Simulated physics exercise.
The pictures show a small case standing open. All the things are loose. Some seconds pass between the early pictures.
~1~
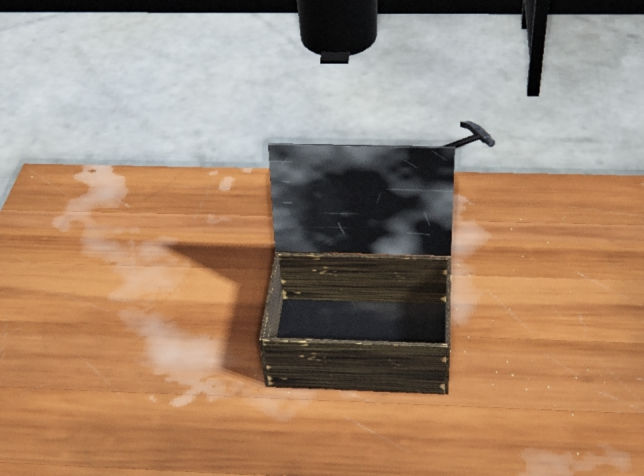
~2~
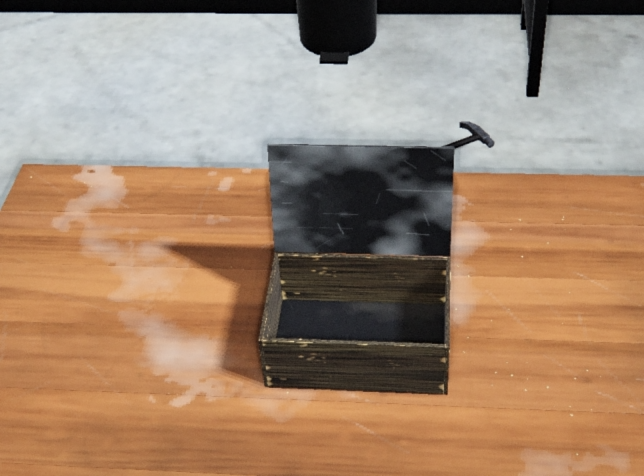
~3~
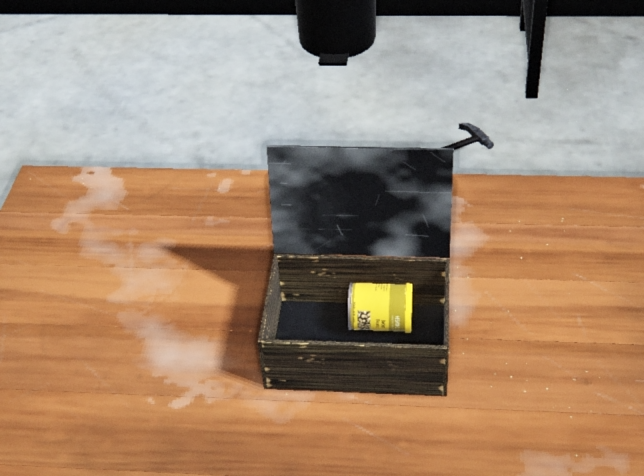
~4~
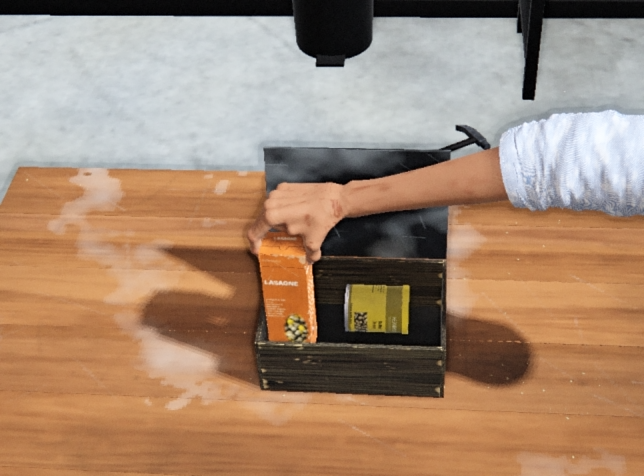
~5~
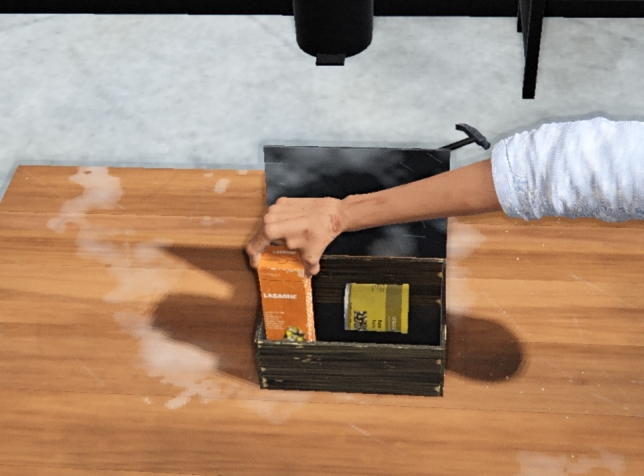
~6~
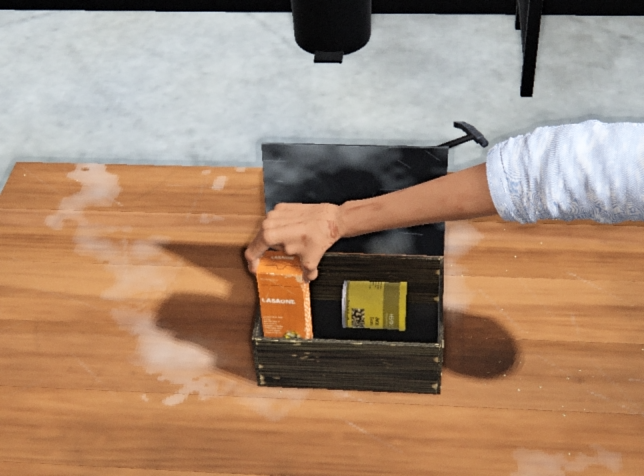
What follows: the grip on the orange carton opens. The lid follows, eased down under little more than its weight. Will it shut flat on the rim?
The lid stays ajar.
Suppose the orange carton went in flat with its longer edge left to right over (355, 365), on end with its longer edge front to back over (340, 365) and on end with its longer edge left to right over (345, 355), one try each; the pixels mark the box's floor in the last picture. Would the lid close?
First, it shuts flat; second, it is held up; third, it is held up.
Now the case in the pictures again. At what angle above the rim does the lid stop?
Some 45° above the rim.
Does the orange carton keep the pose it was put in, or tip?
It stays as placed.
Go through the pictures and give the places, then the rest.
In the first frame, the last thing is not in view yet.
In the second frame, the last thing is not in view yet.
In the third frame, the last thing is not in view yet; yellow tin (380, 307).
The fourth frame shows still above its spot; orange carton (289, 296); yellow tin (377, 309).
The fifth frame shows still above its spot; orange carton (288, 309); yellow tin (377, 308).
The sixth frame shows in place under the hand; orange carton (287, 313); yellow tin (375, 305).
Then, 1.10 s past the last view, lid starting down.
Then, 1.40 s past the last view, lid 73° above the rim.
Then, 1.70 s past the last view, lid 47° above the rim.
Finally, lid 44° above the rim; both still in place. Final places as the last picture's camera would see them, orange carton near (287, 313).
